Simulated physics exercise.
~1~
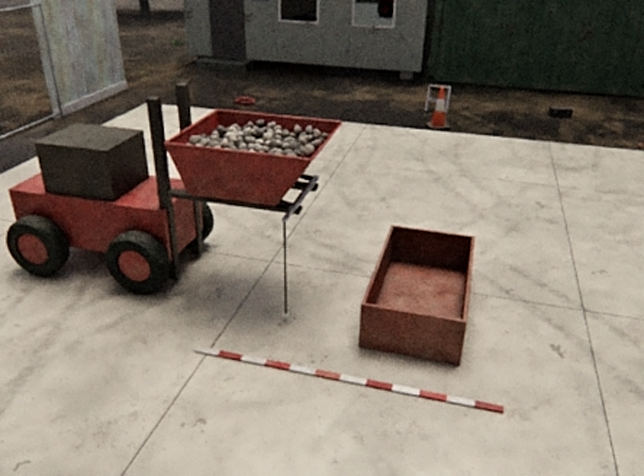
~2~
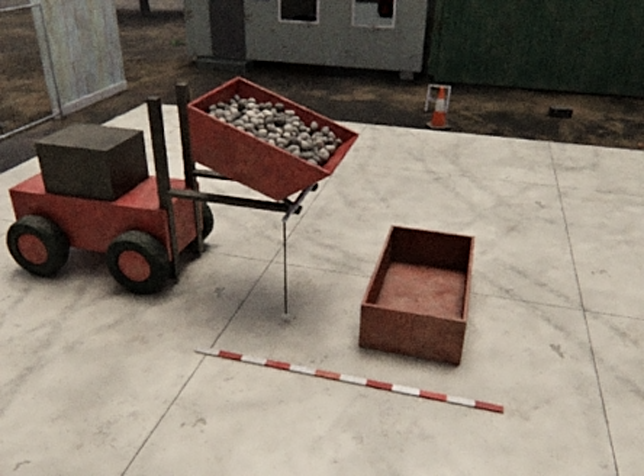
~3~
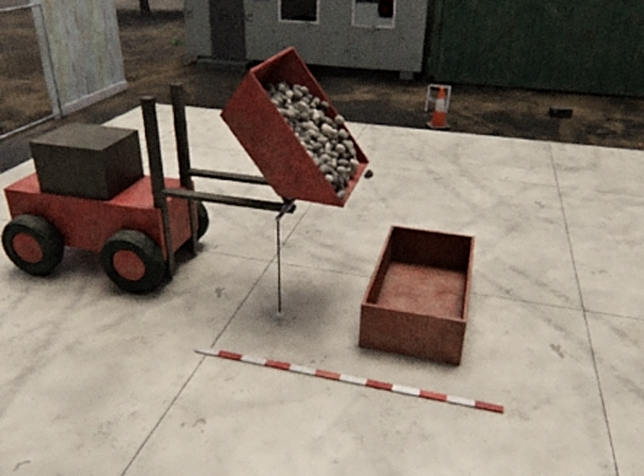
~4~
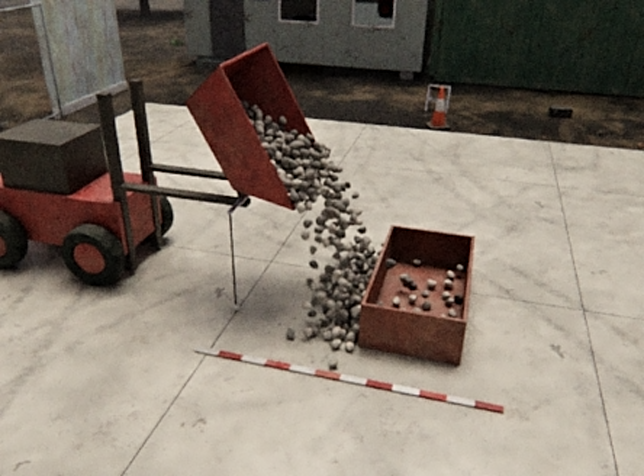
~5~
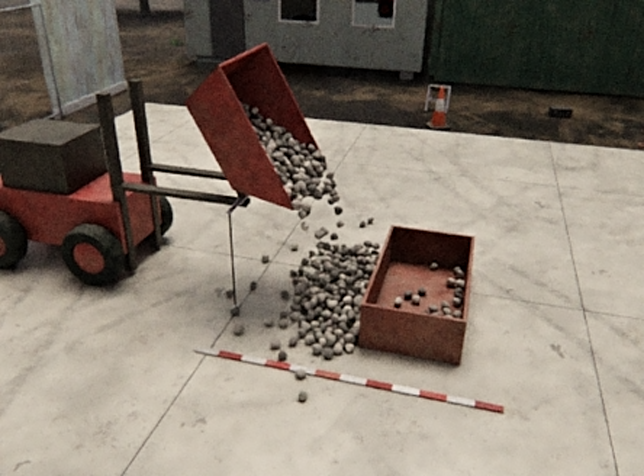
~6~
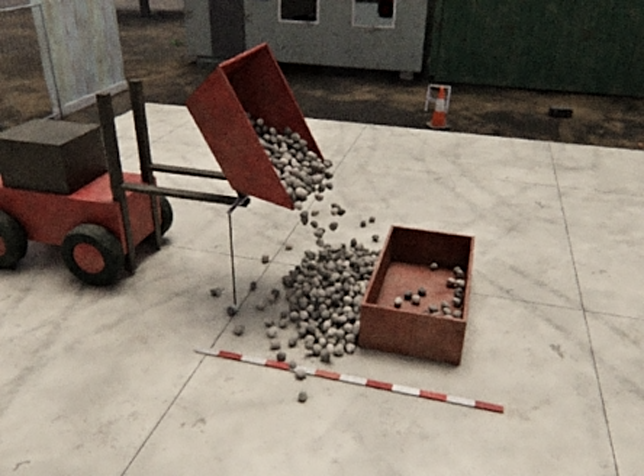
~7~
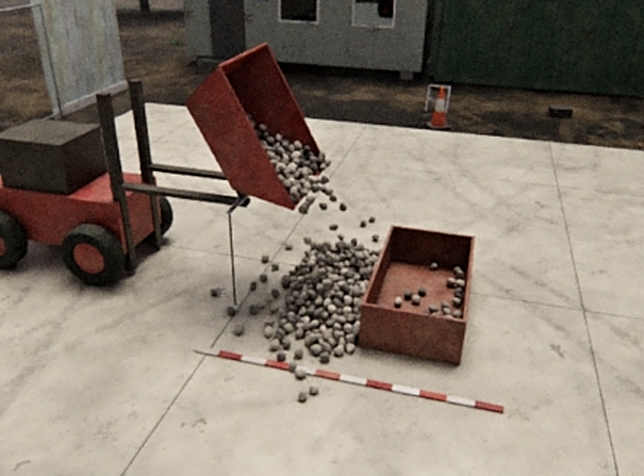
A red forklift tips its skip while backing left, spilling most cobbles short of the bin.
